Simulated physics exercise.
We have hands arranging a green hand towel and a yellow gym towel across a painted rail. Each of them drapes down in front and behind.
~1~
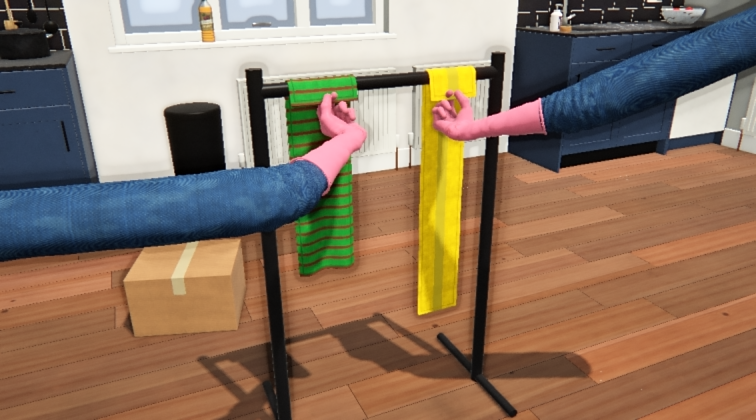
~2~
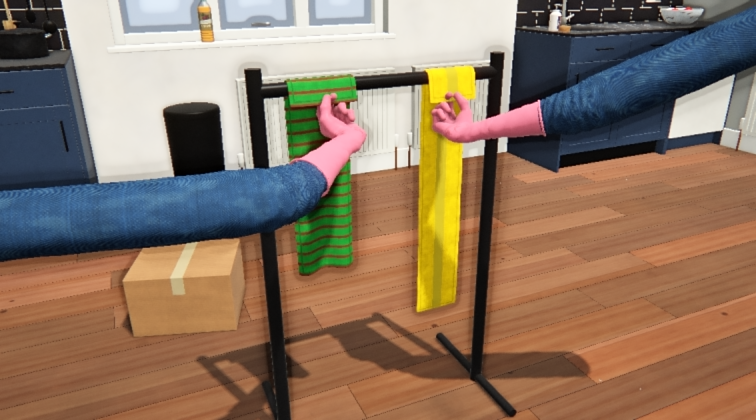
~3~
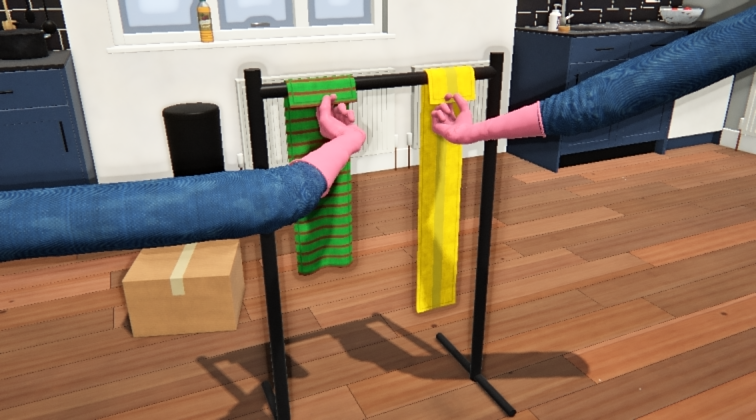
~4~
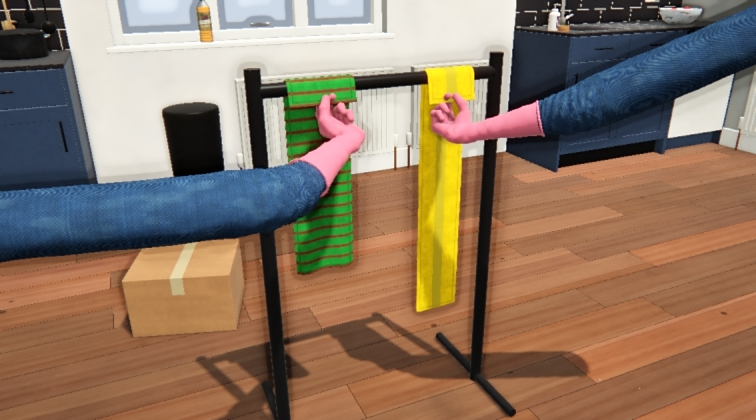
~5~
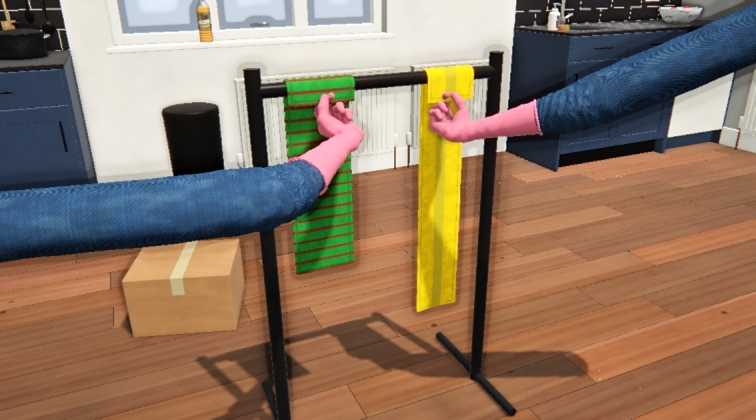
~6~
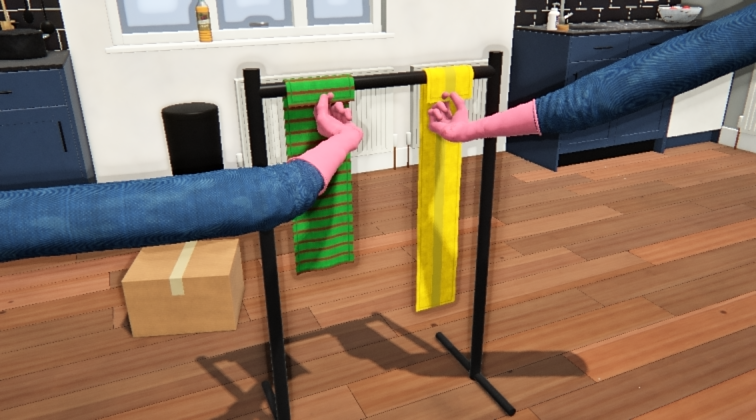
Two pink-gloved hands stayed almost still in front of a green striped towel and a longer yellow one draped over a black rail, while the cloths shifted only very slightly.
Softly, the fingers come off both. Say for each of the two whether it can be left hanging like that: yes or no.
Green hand towel - no; yellow gym towel - no.
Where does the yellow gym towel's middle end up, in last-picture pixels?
Its centre ends up at (431, 382) in the last picture.
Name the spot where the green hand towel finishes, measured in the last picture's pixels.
Once everything settles, look roughly at (328, 407) in the last picture.
Then, 0.32 s after the last picture, hand towel clear of the rail and dropping near (322, 210); gym towel running over the rail.
Then, 0.54 s after the last picture, hand towel clear of the rail and dropping near (329, 363); gym towel clear of the rail and dropping near (434, 326).
Then, 0.74 s after the last picture, hand towel in a heap on the floor near (329, 407); gym towel in a heap on the floor near (431, 381).
At rest, hand towel in a heap on the floor near (328, 407); gym towel in a heap on the floor near (431, 382). The green hand towel slips to the floor and the yellow gym towel is pulled off by its long side.
